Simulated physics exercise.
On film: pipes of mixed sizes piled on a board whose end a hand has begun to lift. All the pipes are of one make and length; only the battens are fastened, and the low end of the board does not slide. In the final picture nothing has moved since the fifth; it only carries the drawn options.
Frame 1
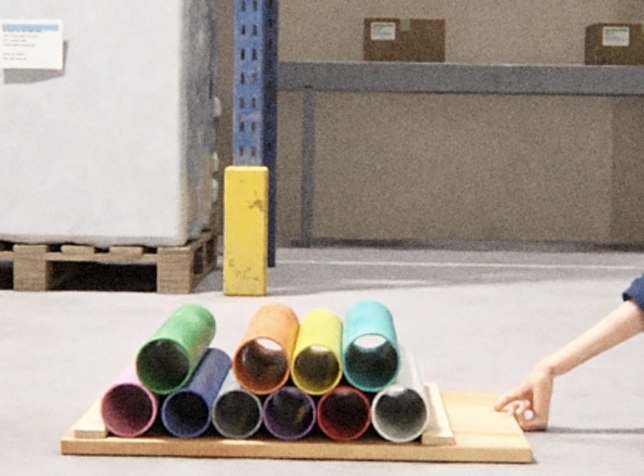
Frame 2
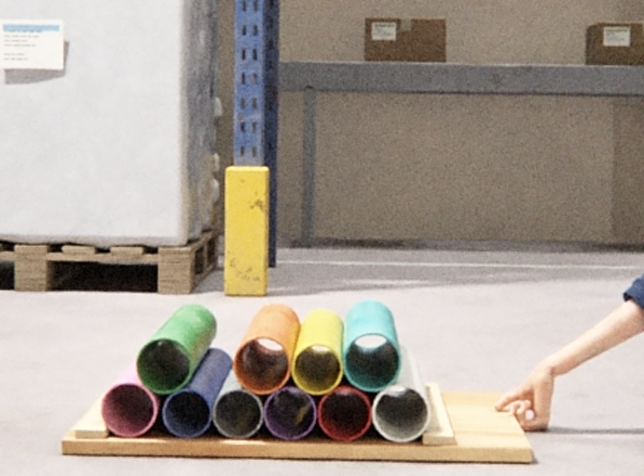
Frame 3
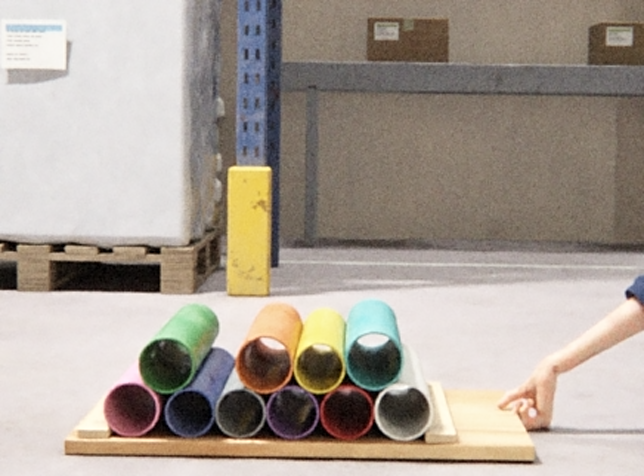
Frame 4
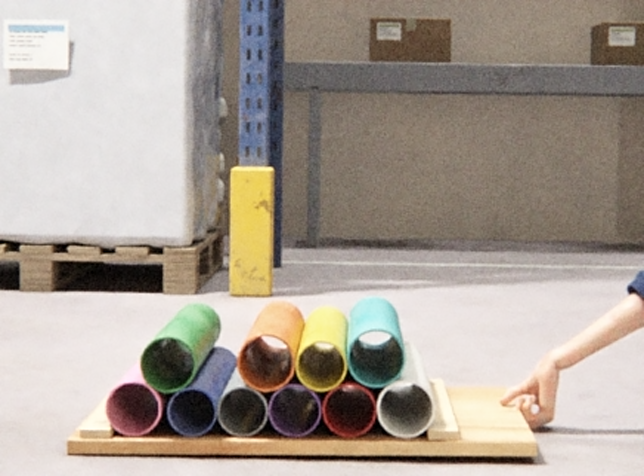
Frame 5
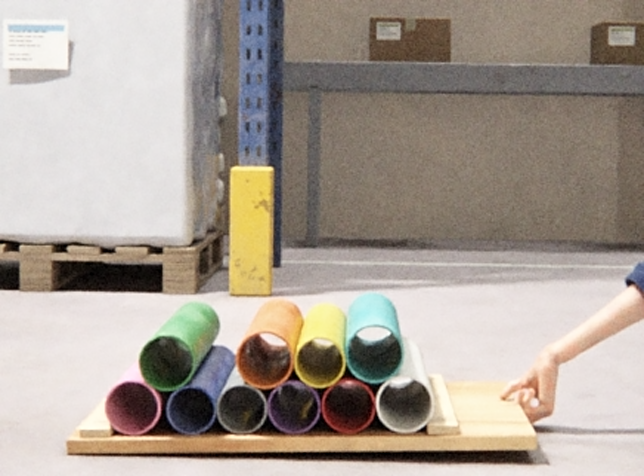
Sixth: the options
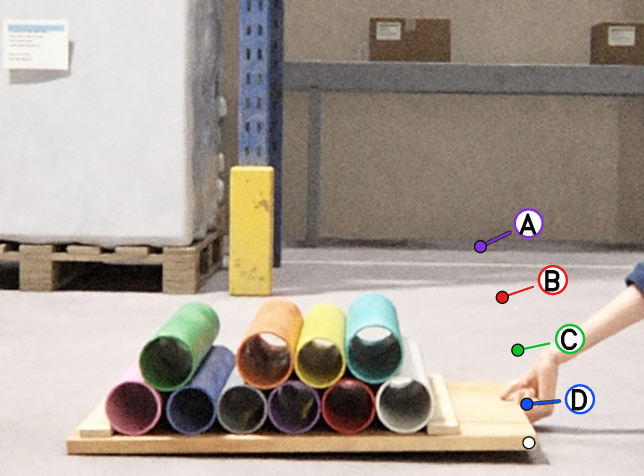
The footage shows colourful pipes stacked in two rows between battens on a wooden board in a warehouse, as a hand at the right end raises that end very slightly, while the pipes keep their places in the stack.
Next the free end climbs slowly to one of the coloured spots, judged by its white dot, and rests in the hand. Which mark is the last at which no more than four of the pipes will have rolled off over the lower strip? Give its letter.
The last mark within the limit is B.
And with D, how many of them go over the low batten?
It comes to none.
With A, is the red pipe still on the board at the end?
No, with A.
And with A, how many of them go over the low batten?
At A the number is ten.
On the copy, A at (480, 247); B at (502, 297); C at (518, 350); D at (527, 404); the white dot at (529, 443).
On B. First, board at 14°.
Then, board at 20°.
Finally, board at 20°, none over the low batten.
By contrast, A ten over the low batten; C none over the low batten; D none over the low batten.
